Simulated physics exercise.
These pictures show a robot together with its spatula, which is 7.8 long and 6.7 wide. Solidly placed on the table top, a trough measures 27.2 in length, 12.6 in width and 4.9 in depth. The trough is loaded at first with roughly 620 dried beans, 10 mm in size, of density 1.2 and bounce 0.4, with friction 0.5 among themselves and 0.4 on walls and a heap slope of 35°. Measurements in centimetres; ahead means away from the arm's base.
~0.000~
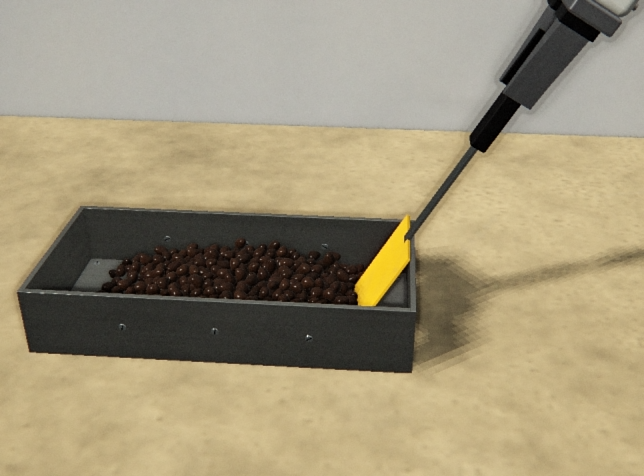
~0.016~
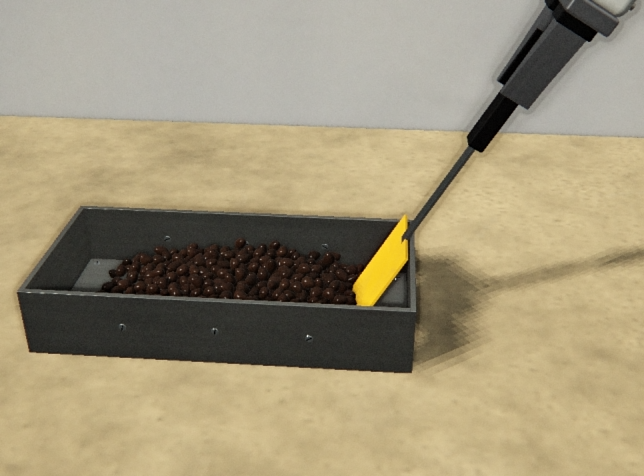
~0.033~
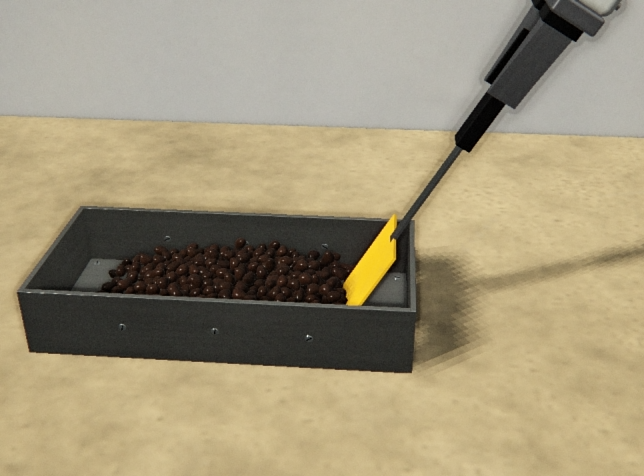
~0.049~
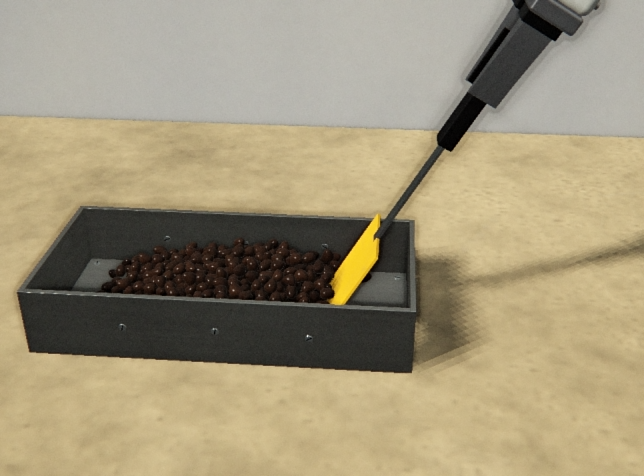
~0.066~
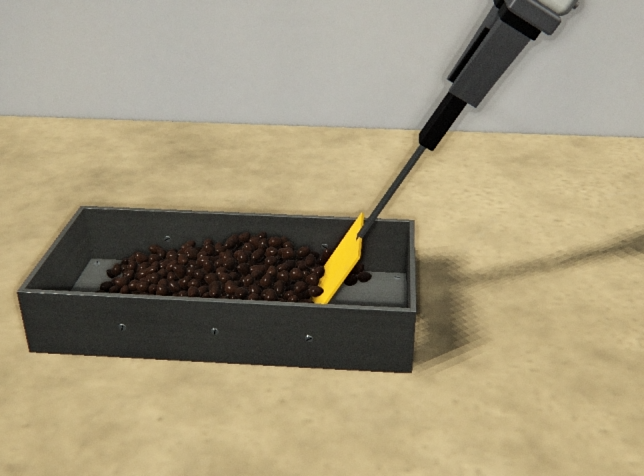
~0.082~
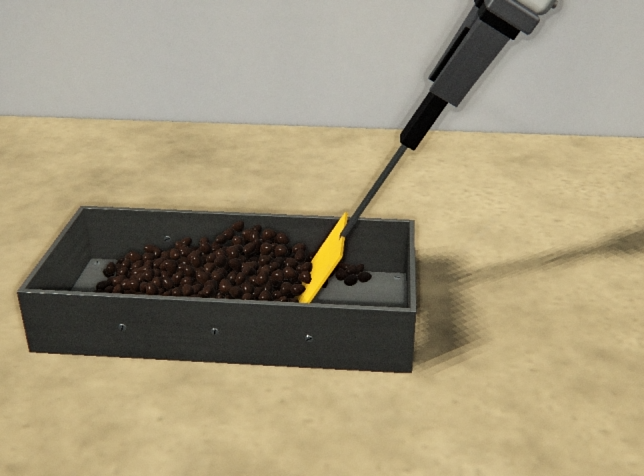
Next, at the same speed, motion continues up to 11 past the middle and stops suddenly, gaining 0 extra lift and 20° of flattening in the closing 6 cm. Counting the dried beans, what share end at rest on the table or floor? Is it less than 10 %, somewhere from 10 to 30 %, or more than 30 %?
It is less than 10 %.
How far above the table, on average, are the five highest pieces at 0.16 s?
They are some 5 cm up.
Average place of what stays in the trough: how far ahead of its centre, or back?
Offset: About 6.5 cm, ahead.
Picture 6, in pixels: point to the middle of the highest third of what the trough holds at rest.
It is centred near (96, 256) in the last view.
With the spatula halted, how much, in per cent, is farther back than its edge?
About 70 percent.
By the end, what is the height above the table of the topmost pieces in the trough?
It reaches around 6.5 cm.
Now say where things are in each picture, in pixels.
The first frame shows the spatula top edge at (409, 236), sloping 60°; upper third of the load around (241, 288), from x 80 to 365, top at y 245; 623 in the trough.
The second frame shows the spatula top edge at (407, 236), sloping 60°; upper third of the load around (240, 288), from x 80 to 365, top at y 245.
The third frame shows the spatula top edge at (395, 235), sloping 60°; upper third of the load around (241, 286), from x 80 to 365, top at y 245.
The fourth frame shows the spatula top edge at (378, 235), sloping 60°; upper third of the load around (238, 284), from x 80 to 365, top at y 245.
The fifth frame shows the spatula top edge at (361, 234), sloping 60°; upper third of the load around (234, 279), from x 80 to 365, top at y 235.
The sixth frame shows the spatula top edge at (344, 233), sloping 60°; upper third of the load around (228, 277), from x 75 to 365, top at y 225; 623 in the trough.
After 0.16 s, sloping 60°, highest piece 5 above the table; 623 in the trough.
After 0.23 s, sloping 55°, highest piece 7 above the table; 623 in the trough.
After 0.47 s, sloping 40°, highest piece 6 above the table; 591 in the trough, 29 on the table or floor, 3 on the blade or in flight.
After 1.52 s, sloping 40°, highest piece 6 above the table; 591 in the trough, 32 on the table or floor.
In the end, 591 in the trough, 32 on the table or floor. That is 5 % on the table or floor.
